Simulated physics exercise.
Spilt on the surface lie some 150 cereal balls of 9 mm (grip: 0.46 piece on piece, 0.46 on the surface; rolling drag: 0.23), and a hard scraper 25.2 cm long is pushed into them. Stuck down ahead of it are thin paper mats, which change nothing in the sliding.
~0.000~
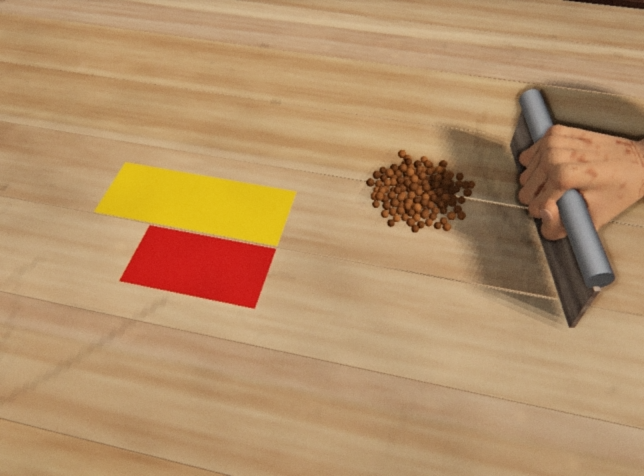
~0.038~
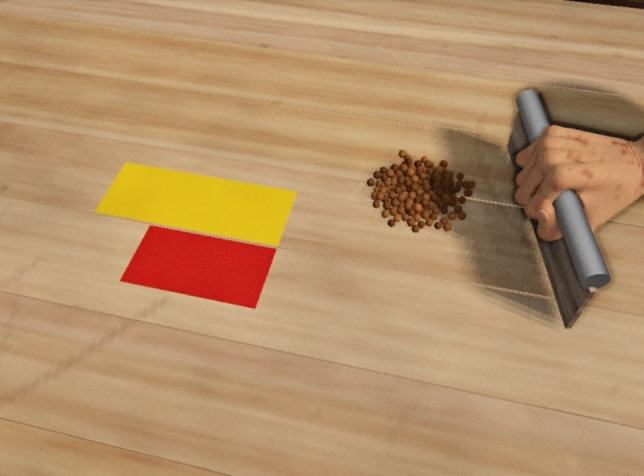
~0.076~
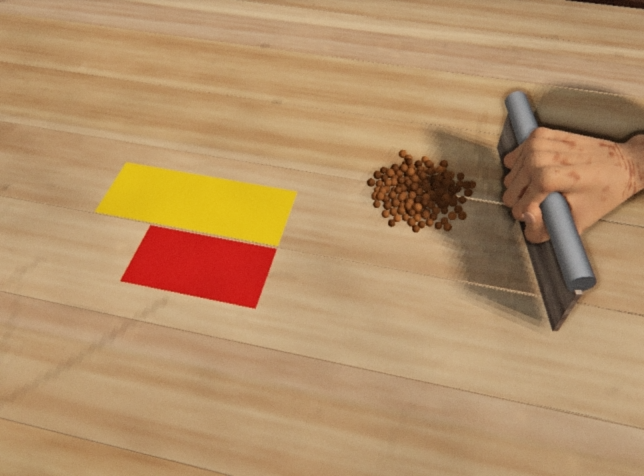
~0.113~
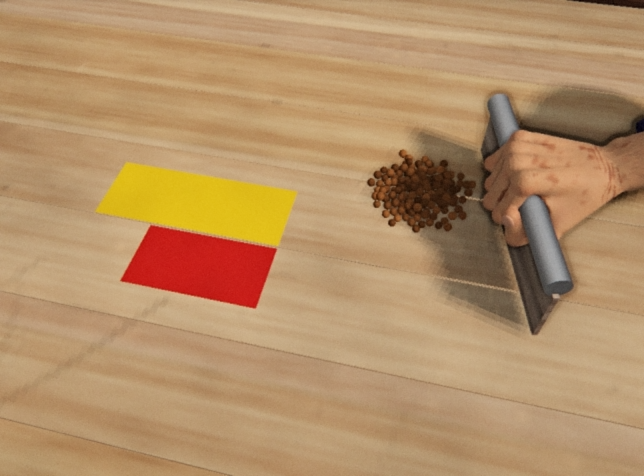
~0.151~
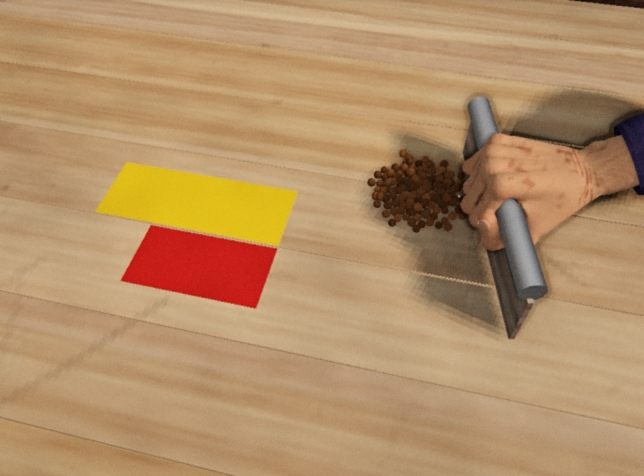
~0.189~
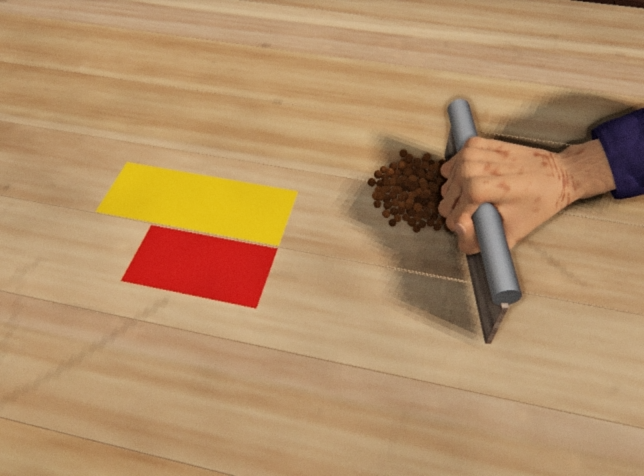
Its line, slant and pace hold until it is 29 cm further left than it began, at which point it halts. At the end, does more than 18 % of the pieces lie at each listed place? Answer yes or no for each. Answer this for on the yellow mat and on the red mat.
Yellow mat: Yes. Red mat: Yes.
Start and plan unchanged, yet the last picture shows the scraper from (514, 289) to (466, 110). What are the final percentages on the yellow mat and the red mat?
Yellow mat: 50; red mat: 5.
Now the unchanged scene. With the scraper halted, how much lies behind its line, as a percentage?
Around 15 percent.
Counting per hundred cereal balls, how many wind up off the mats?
Share at the end: Some 20 %.
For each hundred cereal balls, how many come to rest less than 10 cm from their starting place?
I'd put it near 10 per cent.
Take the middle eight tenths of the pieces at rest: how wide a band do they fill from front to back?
That comes to roughly 20 cm.
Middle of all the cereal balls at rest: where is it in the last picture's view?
The centre ends up near (221, 220) in the last picture.
After 0.41 s, scraper 22 cm from its start, spill 16 cm wide; yellow mat 5 %, off the mats 95 %.
After 0.63 s, scraper 31 cm from its start, spill 21 cm wide; red mat 30 %, yellow mat 45 %, off the mats 25 %.
After 0.81 s, scraper 31 cm from its start, spill 22 cm wide; red mat 35 %, yellow mat 40 %, off the mats 20 %.
At rest (1.0 s), red mat 35 %, yellow mat 40 %, off the mats 20 %.
